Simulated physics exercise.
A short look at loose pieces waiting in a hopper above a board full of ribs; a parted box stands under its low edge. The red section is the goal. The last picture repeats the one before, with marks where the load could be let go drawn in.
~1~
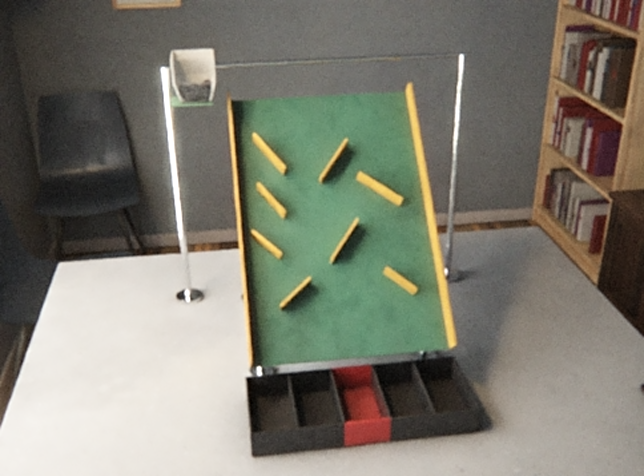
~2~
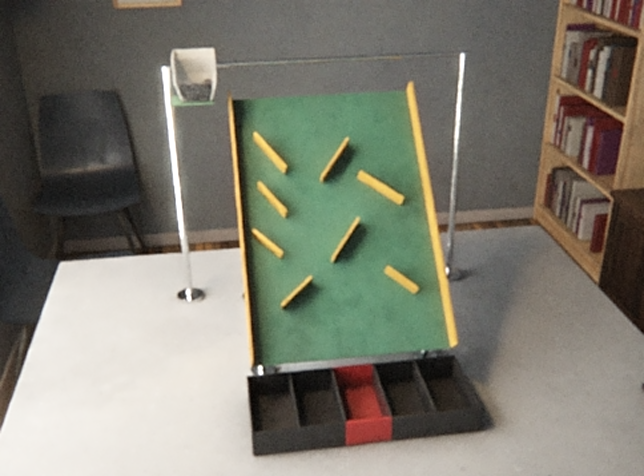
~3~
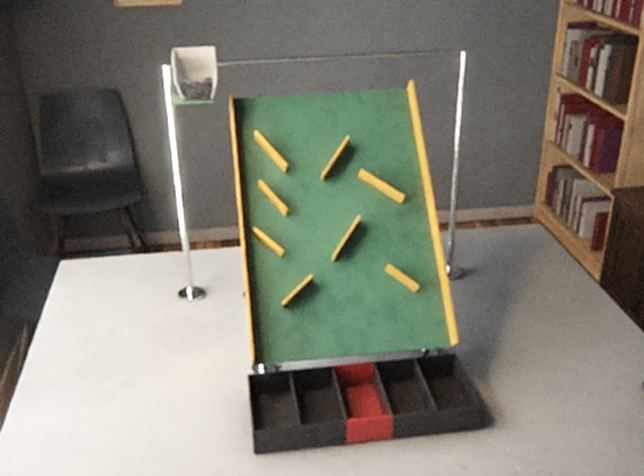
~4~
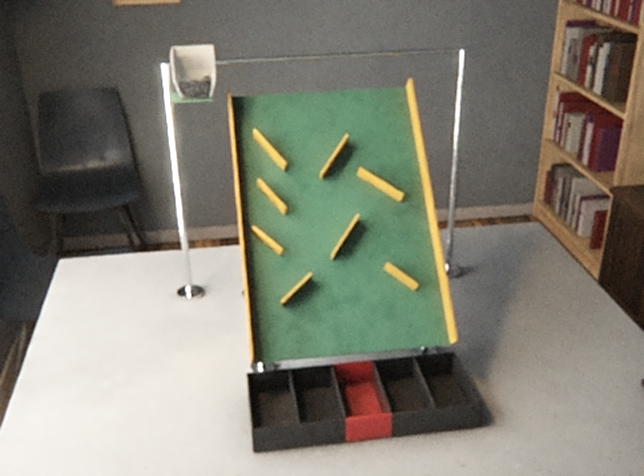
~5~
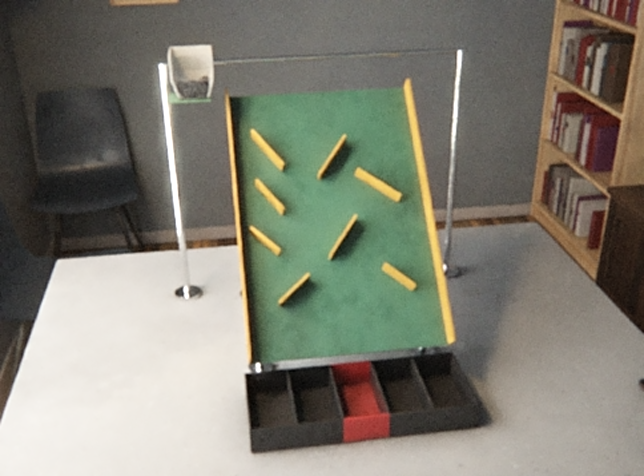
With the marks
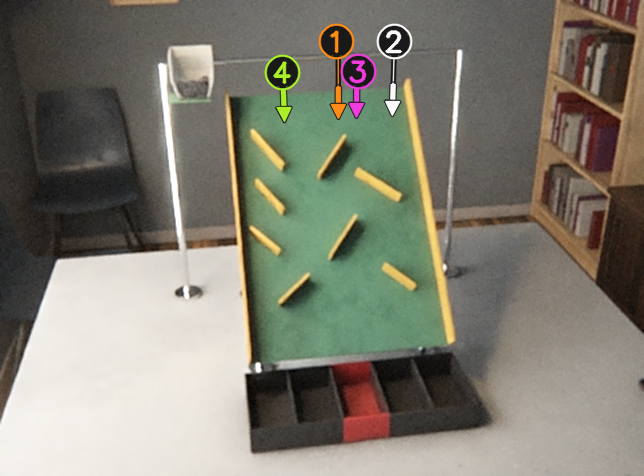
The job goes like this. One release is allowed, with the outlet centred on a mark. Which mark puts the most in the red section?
Mark 4 does it best.
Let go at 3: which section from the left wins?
The fifth.
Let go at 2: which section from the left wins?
It is the fifth one.
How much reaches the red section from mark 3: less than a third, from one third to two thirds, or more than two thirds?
Less than a third.
On the marked copy, mark 1 meets the board at (338, 113); mark 2 meets the board at (392, 110); mark 3 meets the board at (356, 112); mark 4 meets the board at (284, 116).
Choosing 1, about a tenth in the red section, the larger part in other sections, about a tenth held on the board.
Choosing 2, not one piece in the red section, the larger part in other sections, about a tenth held on the board, about a tenth outside the box.
Choosing 3, about a tenth in the red section, the larger part in other sections, about a tenth held on the board.
Choosing 4, roughly a third in the red section, roughly two thirds in other sections, just a few held on the board.
